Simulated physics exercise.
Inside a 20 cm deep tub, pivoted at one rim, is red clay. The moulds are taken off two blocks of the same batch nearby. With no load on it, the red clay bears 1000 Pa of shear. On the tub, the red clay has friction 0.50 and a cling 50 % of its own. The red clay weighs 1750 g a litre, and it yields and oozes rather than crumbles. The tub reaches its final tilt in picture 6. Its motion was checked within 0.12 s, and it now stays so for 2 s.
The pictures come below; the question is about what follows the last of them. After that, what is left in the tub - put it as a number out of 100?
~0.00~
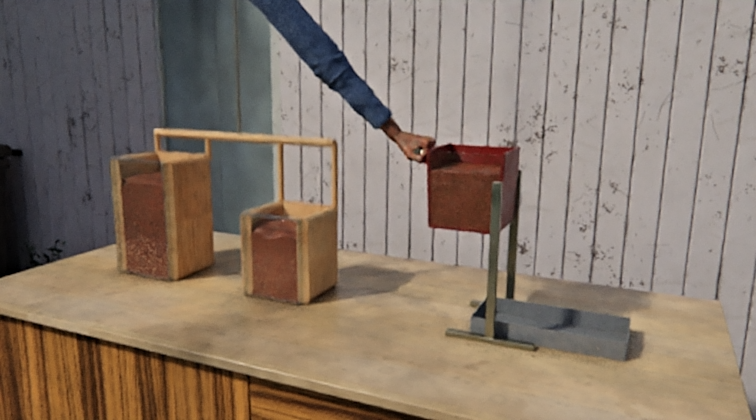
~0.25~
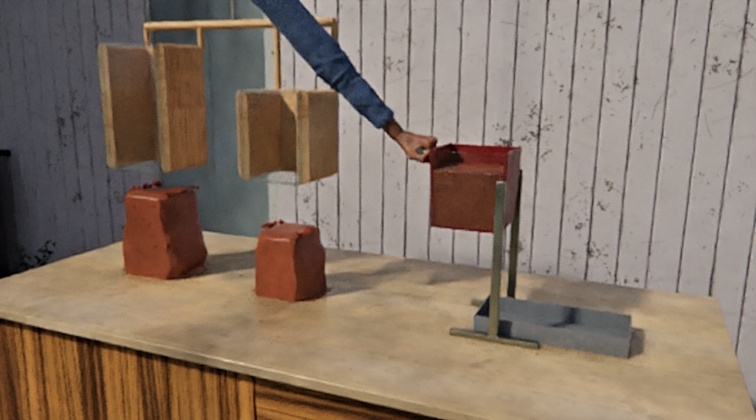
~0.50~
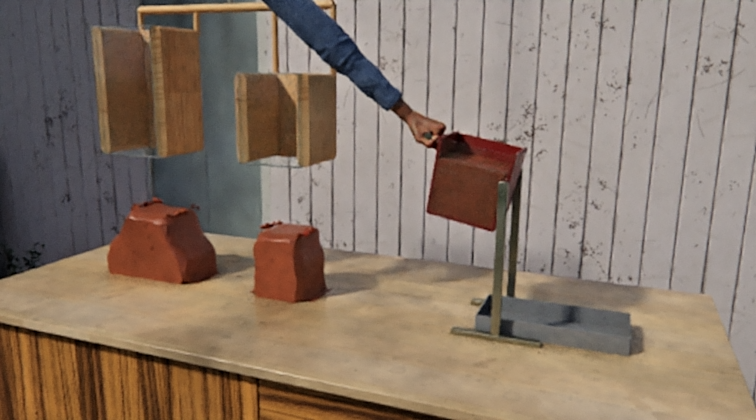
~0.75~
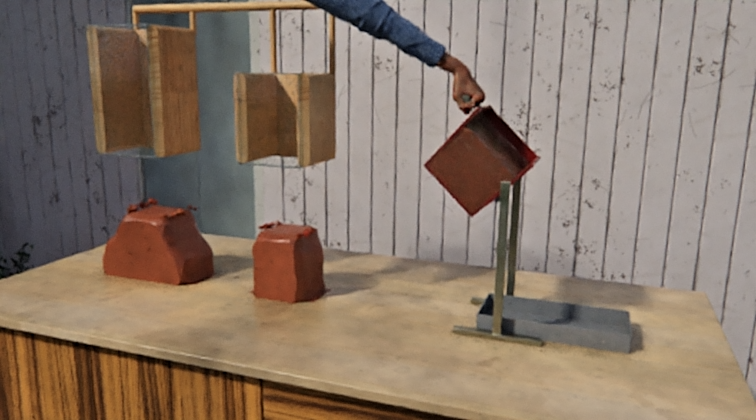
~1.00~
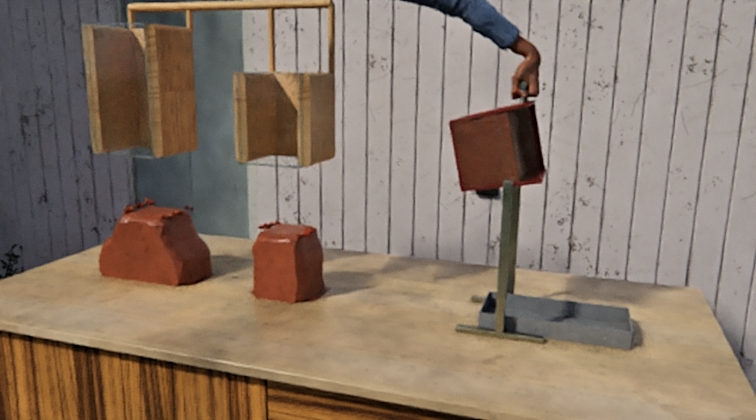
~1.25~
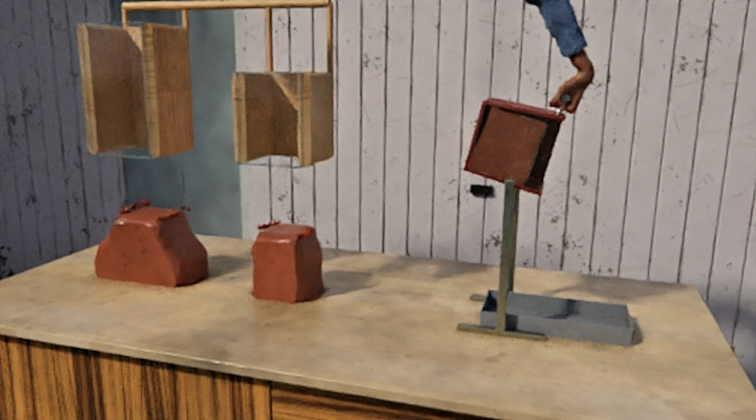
It works out at about 43 in every hundred.
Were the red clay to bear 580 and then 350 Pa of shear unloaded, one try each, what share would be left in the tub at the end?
In order: Around 40 % and around 35 %.
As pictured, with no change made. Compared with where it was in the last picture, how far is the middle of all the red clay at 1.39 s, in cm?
About 3 cm.
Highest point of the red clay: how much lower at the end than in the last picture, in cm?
Roughly 8 cm.
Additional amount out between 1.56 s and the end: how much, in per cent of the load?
I reckon it's around 45 in a hundred.
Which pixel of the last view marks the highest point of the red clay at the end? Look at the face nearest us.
Looking at the last picture, I'd put it at about (505, 141).
After 1.39 s, the tub is at 103 degrees and holds 100 %.
After 1.56 s, the tub is at 103 degrees and holds 89 %.
After 1.73 s, the tub is at 103 degrees and holds 69 %.
After 1.90 s, the tub is at 103 degrees and holds 44 %.
After 3.25 s, the tub is at 103 degrees and holds 43 %.
